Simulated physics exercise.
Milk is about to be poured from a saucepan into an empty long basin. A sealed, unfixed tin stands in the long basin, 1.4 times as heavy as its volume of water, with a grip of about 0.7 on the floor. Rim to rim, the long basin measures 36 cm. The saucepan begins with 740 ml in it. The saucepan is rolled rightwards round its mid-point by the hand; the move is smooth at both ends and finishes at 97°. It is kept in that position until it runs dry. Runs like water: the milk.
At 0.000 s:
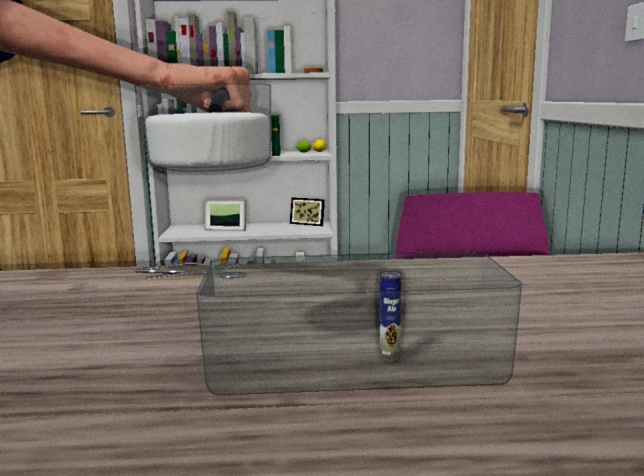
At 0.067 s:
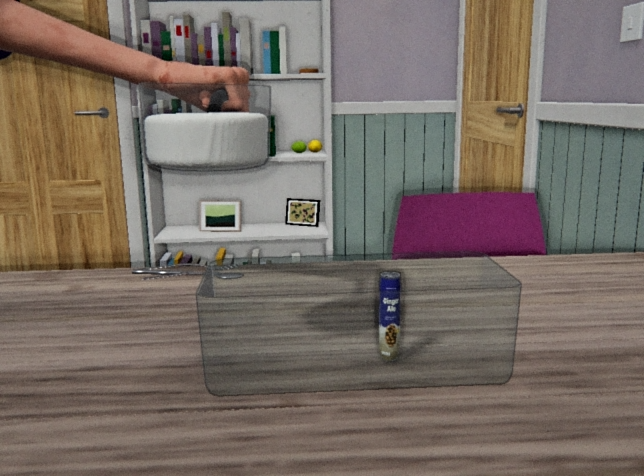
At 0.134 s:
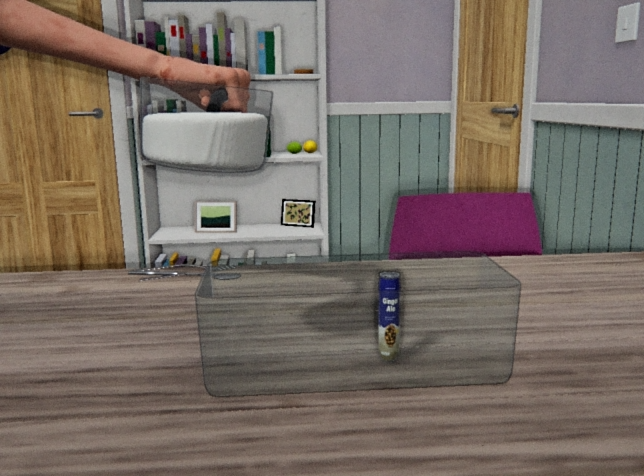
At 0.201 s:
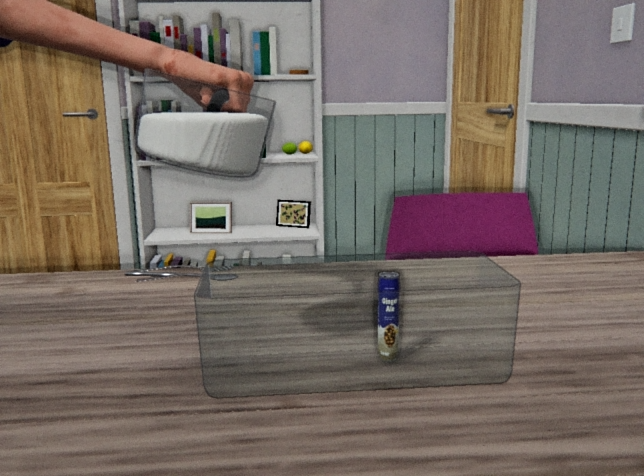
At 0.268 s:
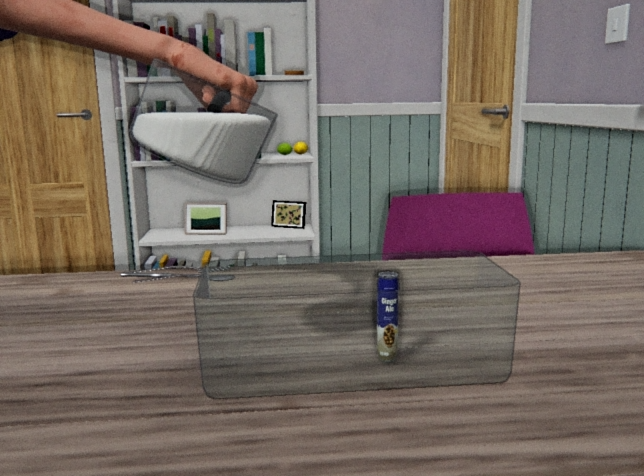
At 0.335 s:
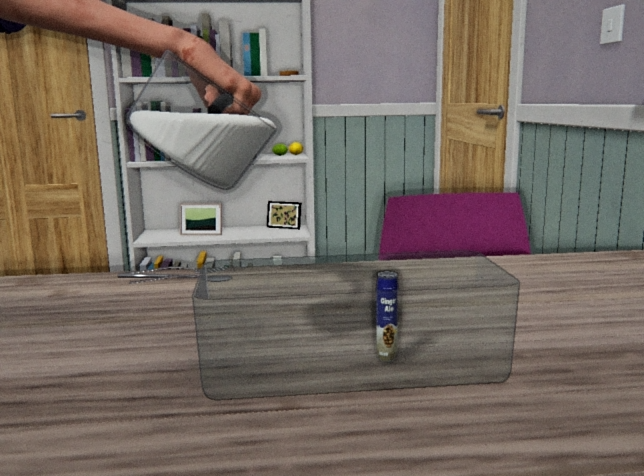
A bare arm reaches in from the upper left, holding a clear saucepan of white milk above a wooden tabletop, seen from the front in a room with doors and shelves. On the table sit an empty, transparent long basin and a blue tin, with a magenta chair behind. The hand rolls the saucepan steadily rightwards, the milk slanting inside, while the view drifts slightly right.
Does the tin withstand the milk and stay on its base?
Yes, it is still on its base.
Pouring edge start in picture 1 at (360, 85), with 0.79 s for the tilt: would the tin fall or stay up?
Result: Tin upright.
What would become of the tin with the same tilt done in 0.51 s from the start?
In that case the tin stays vertical.
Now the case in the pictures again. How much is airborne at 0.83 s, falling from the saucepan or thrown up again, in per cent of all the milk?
In-air share: About 14 %.
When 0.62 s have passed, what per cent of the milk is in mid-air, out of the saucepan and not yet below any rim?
42 per cent.
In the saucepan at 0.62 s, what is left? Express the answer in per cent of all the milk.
I reckon about 46 in a hundred is still held.
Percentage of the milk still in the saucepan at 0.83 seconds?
What remains is about 14 percent of it all.
Then, 0.62 s in, the tilt is 87° and 45 per cent is still to pour; the tin stands where it began.
Then, 0.83 s in, the tilt is 97° and 15 per cent is still to pour; the tin stands where it began.
Then, 1.05 s in, the tilt is 97° and 4 per cent is still to pour; the tin stands where it began.
Then, 1.29 s in, the tilt is 97° and 1 per cent is still to pour; the tin stands where it began.
Finally, the tin stands where it began.
